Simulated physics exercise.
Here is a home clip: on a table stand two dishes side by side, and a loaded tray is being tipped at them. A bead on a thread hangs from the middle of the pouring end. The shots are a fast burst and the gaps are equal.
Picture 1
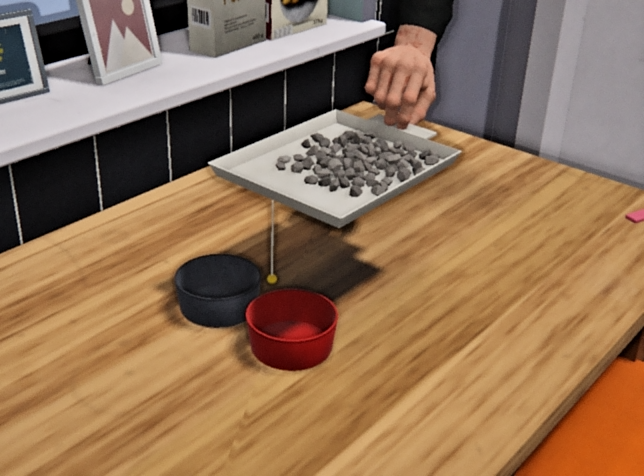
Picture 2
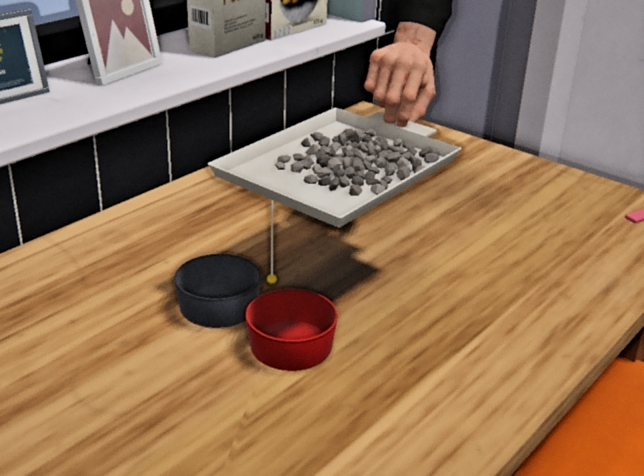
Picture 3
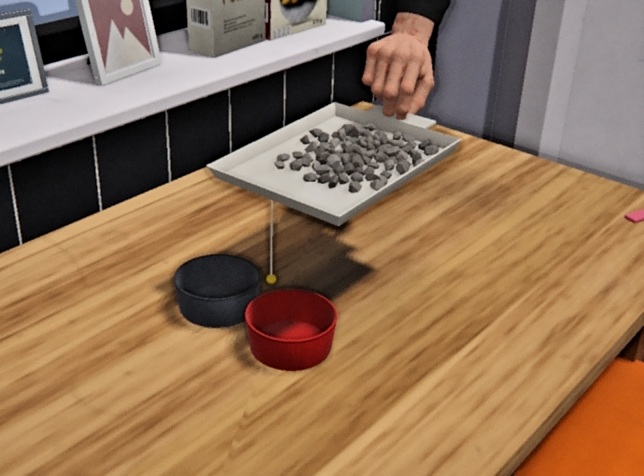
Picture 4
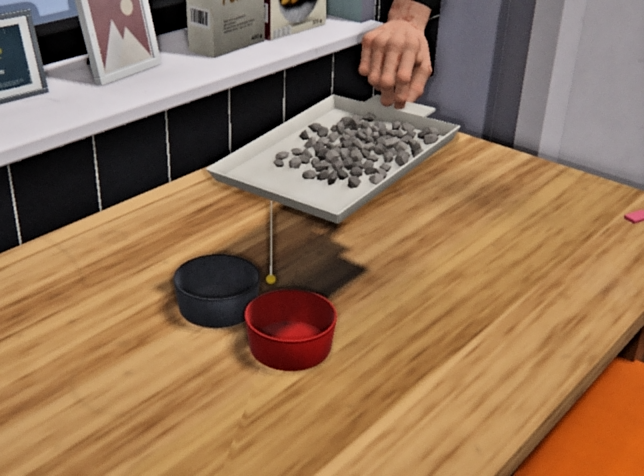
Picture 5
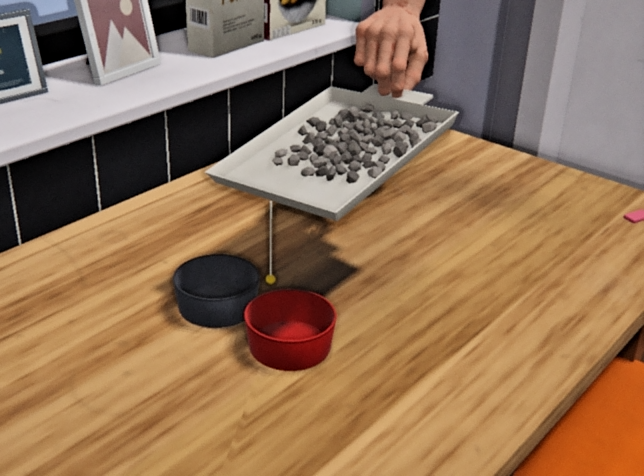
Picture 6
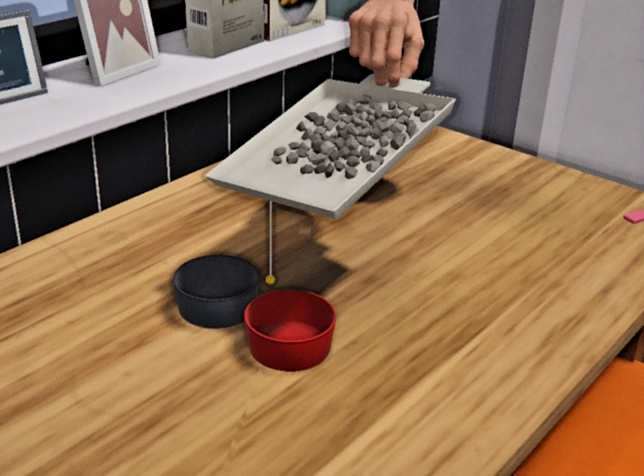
A tray of grey stones stayed level at first, then a hand raised its far end and tilted it toward its left corner, while the dark and red dishes stayed still on the table.
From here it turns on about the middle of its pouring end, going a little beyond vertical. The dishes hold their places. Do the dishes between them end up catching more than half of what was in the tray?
Yes.
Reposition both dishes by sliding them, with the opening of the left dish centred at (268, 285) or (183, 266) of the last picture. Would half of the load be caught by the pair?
Try 1: A lesser share; try 2: The greater share.
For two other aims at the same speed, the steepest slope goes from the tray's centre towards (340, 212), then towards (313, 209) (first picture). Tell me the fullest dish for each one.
It would be the right-side one to begin with, and after that the right-side one.
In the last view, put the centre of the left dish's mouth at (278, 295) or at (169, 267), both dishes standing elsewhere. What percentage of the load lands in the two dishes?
About 0% on the first try and 60% on the second.
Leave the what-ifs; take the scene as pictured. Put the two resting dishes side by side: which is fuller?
The one to the left.
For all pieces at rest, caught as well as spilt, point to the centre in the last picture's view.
Roughly at pixel (210, 298).
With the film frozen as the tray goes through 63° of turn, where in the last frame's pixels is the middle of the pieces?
Look around (232, 190) in the last picture.
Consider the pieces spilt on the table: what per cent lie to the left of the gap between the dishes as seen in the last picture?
Share to the left: Near 100 per cent.
Soon, tray tipped steeply; about two thirds on the tray; a small part in the left dish; a stray few outside both; about a quarter in the air.
A while on, tray tipped past a quarter turn; most in the left dish; about a quarter outside both.
Towards the end, tray tipped past a quarter turn; most in the left dish; about a quarter outside both.
Finally, tray tipped past a quarter turn; none in the right dish; most in the left dish; about a quarter outside both.
